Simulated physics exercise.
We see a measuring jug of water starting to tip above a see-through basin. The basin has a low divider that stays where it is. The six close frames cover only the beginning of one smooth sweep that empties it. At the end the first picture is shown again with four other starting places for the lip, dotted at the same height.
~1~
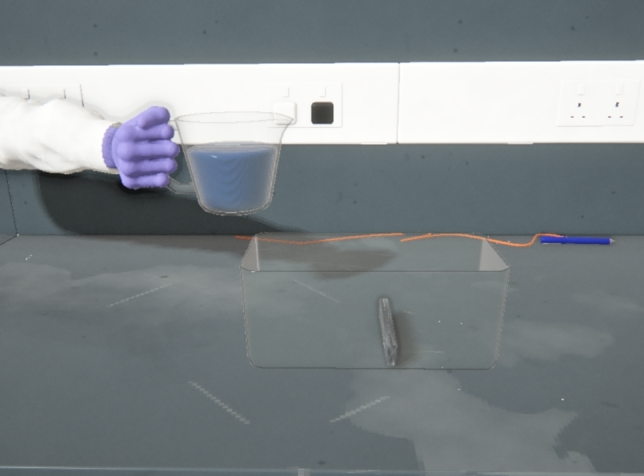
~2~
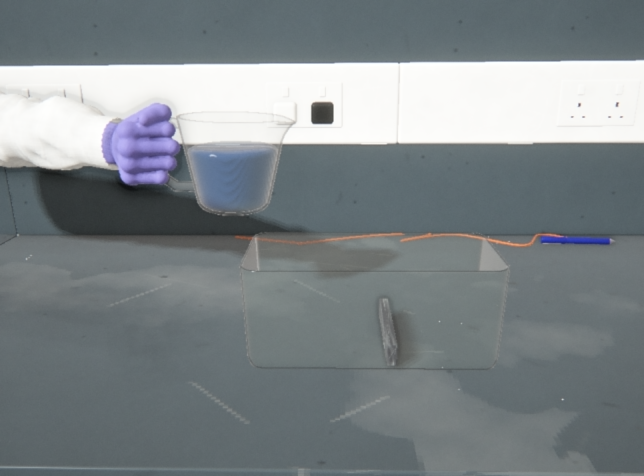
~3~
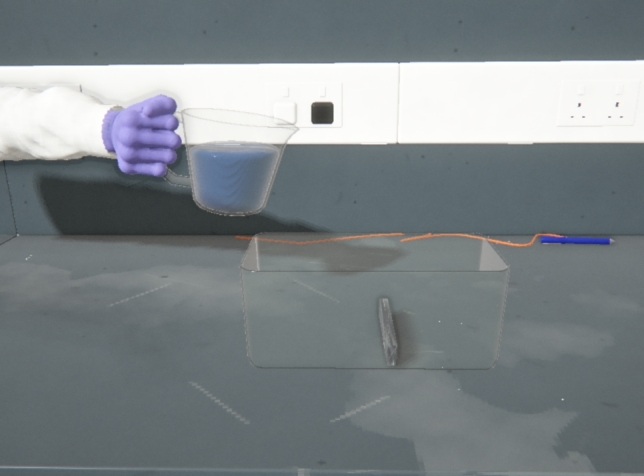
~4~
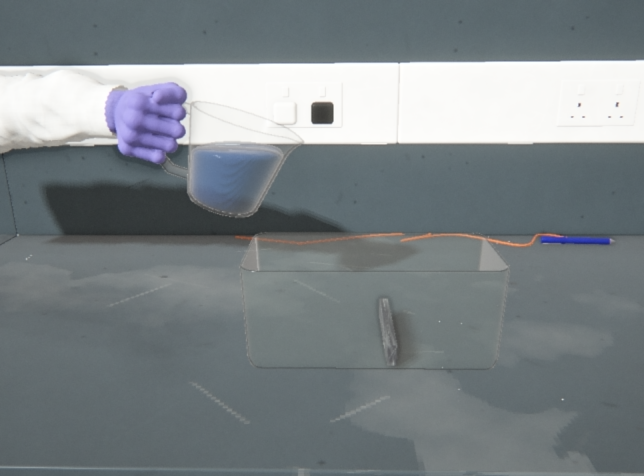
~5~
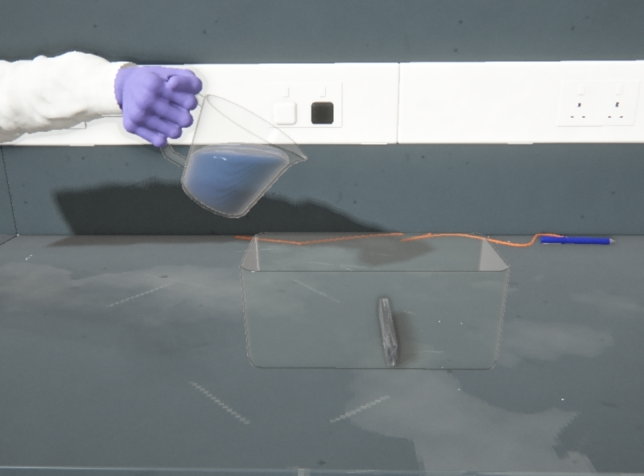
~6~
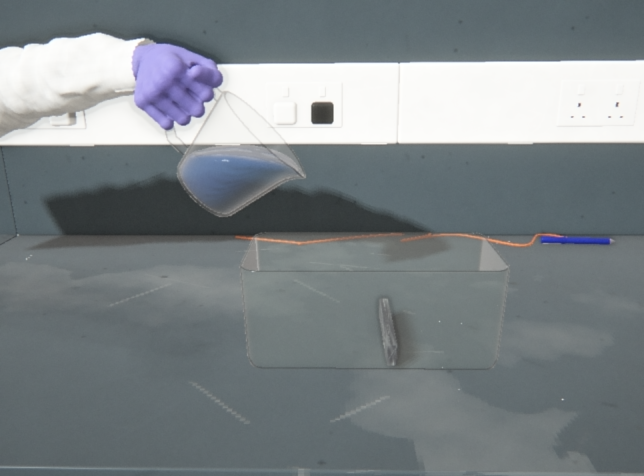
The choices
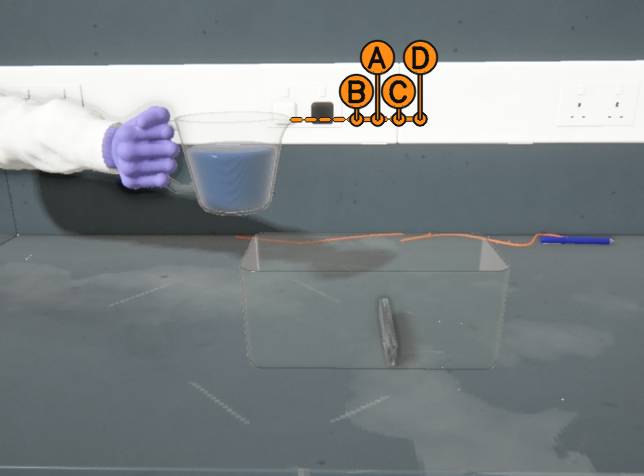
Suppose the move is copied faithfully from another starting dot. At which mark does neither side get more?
Go for A.
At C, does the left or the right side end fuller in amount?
More ends on the right.
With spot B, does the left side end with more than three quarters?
No, it does not.
On the marked copy, A at (377, 119); B at (356, 119); C at (398, 119); D at (420, 119).
With A, about 51 % ends left of the wall and 47 % right of it.
With B, about 65 % ends left of the wall and 33 % right of it.
With C, about 29 % ends left of the wall and 69 % right of it.
With D, about 20 % ends left of the wall and 76 % right of it; 4 % is lost outside.
